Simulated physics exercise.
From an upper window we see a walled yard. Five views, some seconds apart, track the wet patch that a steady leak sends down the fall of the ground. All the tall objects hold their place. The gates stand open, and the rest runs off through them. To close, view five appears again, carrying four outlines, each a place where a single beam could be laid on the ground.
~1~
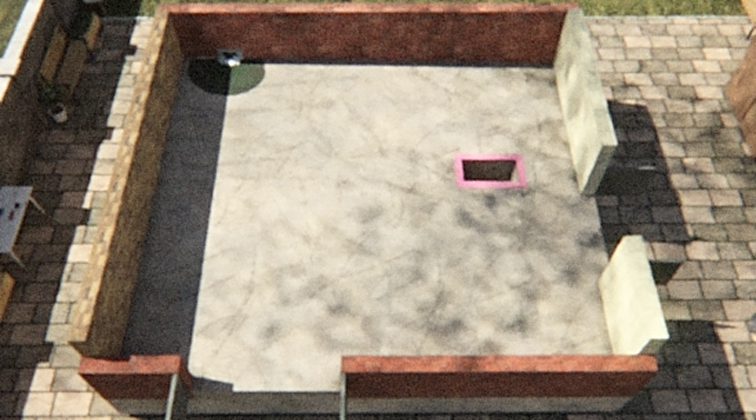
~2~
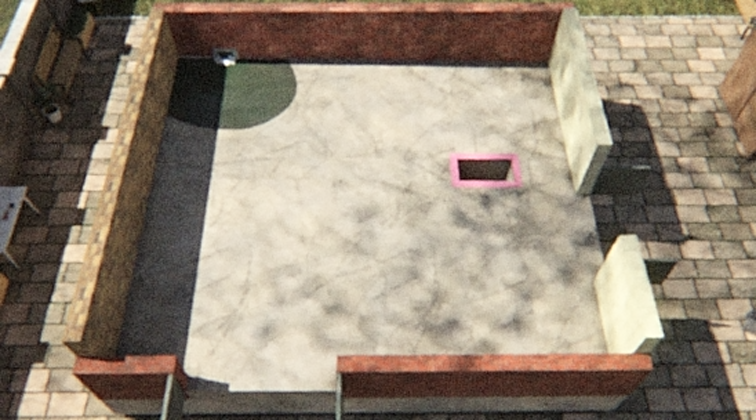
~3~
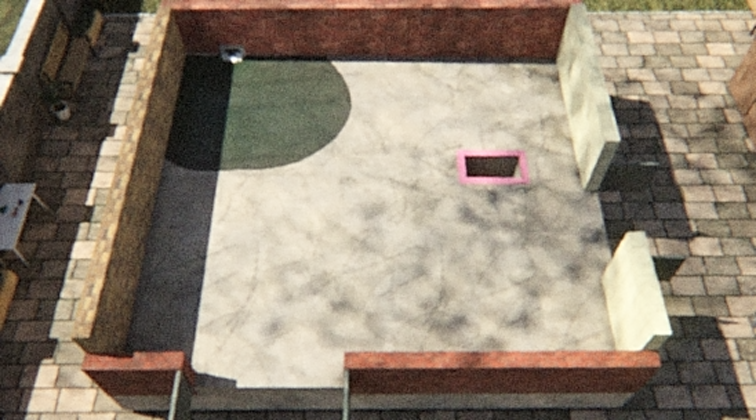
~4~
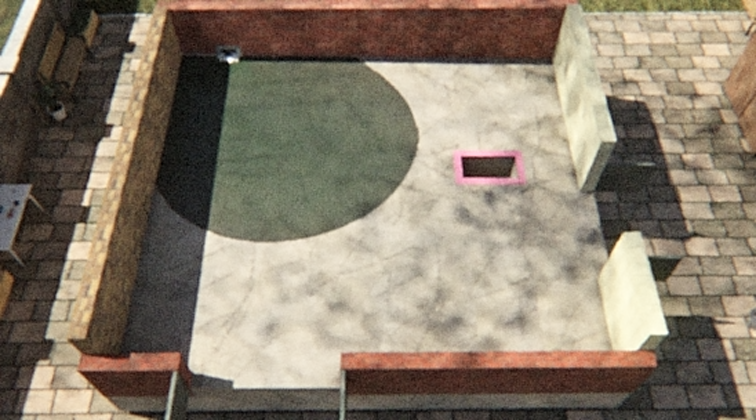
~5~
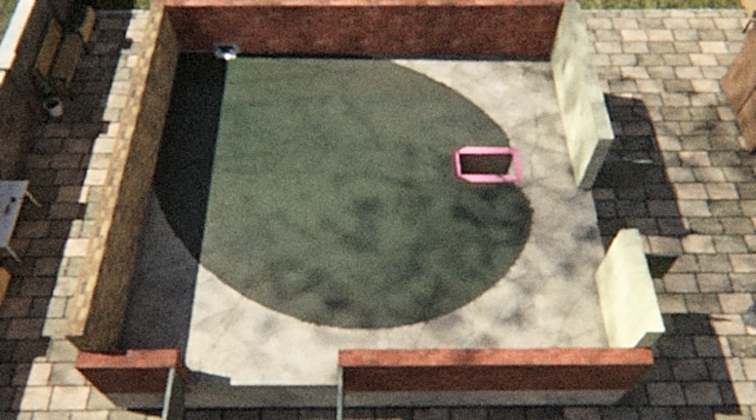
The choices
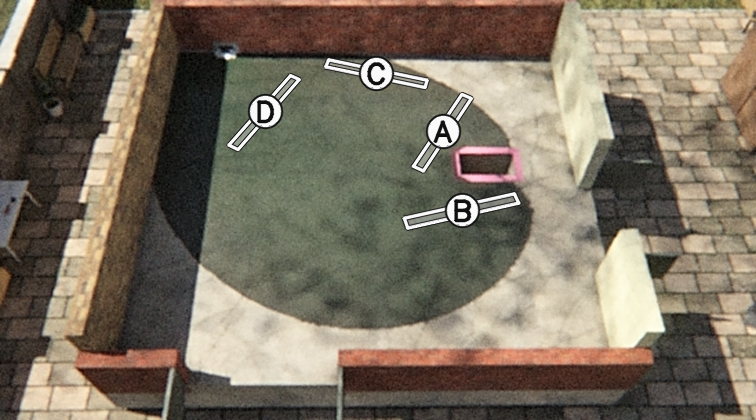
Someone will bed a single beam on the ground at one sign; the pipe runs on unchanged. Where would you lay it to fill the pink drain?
B works best here.
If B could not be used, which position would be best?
It is C.
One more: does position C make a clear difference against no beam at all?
No.
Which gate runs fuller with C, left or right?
The right gate.
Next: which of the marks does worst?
Here it is position A.
On the marked copy, A from (418, 168) to (466, 96); B from (406, 223) to (516, 198); C from (327, 63) to (426, 83); D from (233, 147) to (294, 77).
If A is chosen, about 2 % of the stream goes into the pink drain, about 96 % out by the gates.
If B is chosen, about 37 % of the stream goes into the pink drain, about 62 % out by the gates.
If C is chosen, about 19 % of the stream goes into the pink drain, about 80 % out by the gates.
If D is chosen, about 10 % of the stream goes into the pink drain, about 88 % out by the gates.
